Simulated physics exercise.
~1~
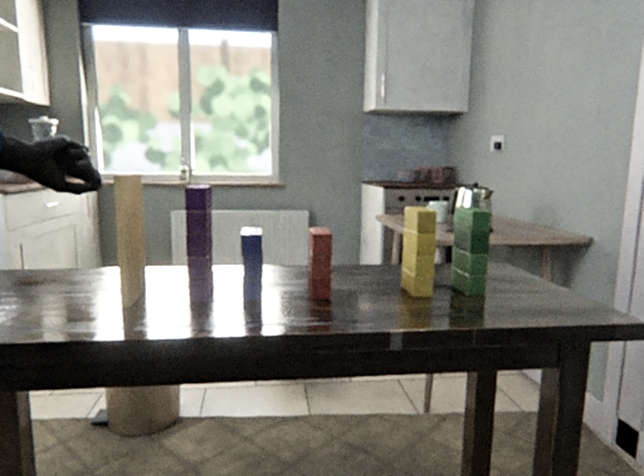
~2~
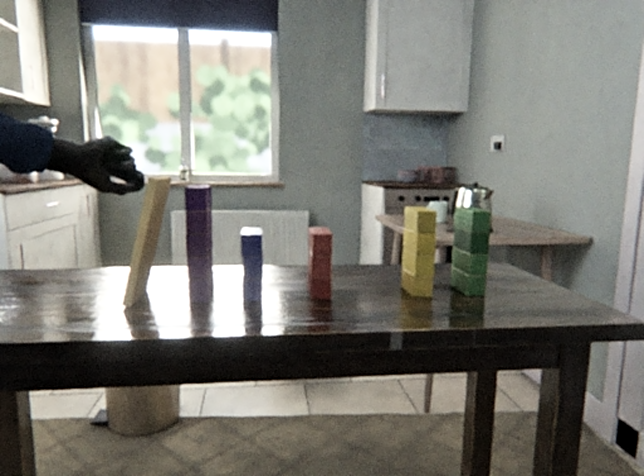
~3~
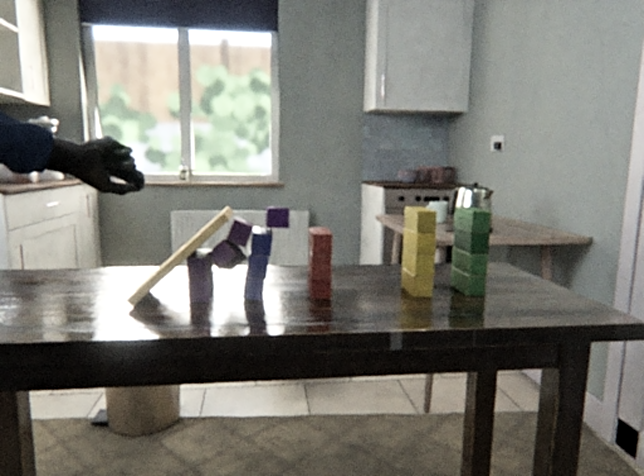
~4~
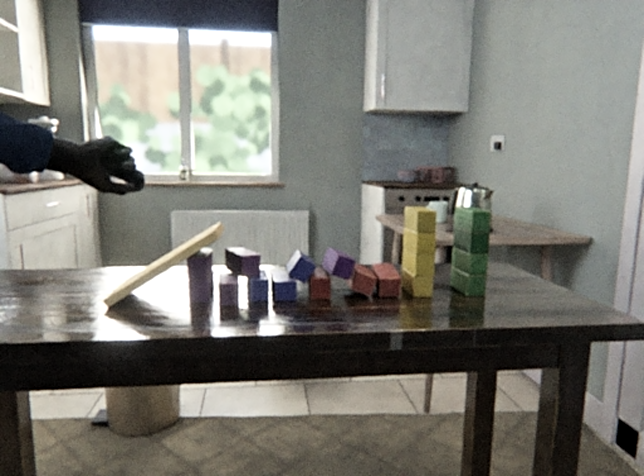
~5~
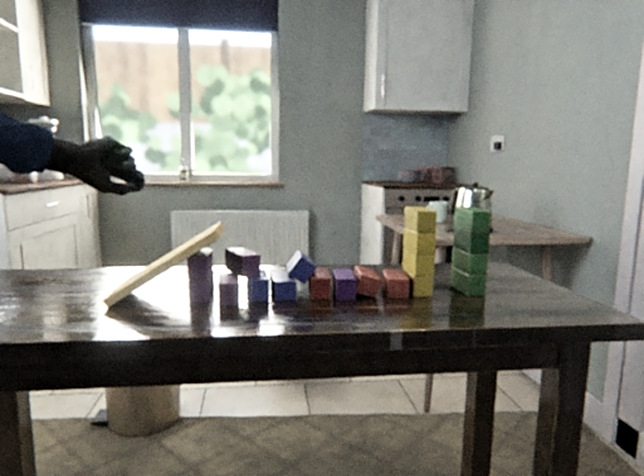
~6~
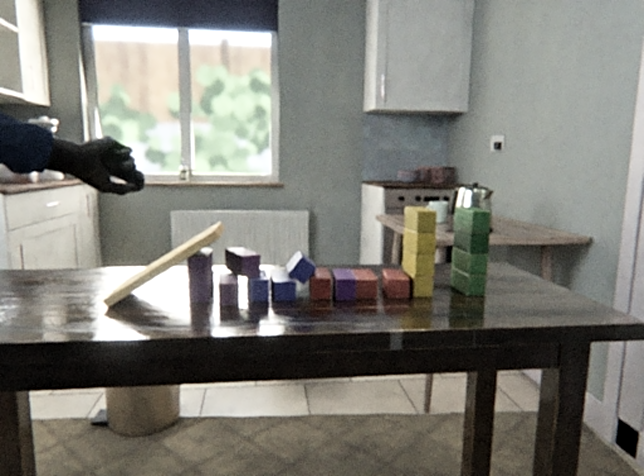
At first, a tall pale board stands on end at the left of a dark table, with purple, blue, red, yellow and green stacks of blocks in a row to its right. A dark hand reaches in from the left and pushes the board near its top, tipping it to the right. The board strikes the purple stack, whose upper blocks topple onto the blue one. Blue and red blocks tumble rightward in turn, scattering along the table. Finally, the board rests slanted against the remaining purple blocks, while the yellow and green stacks still stand.
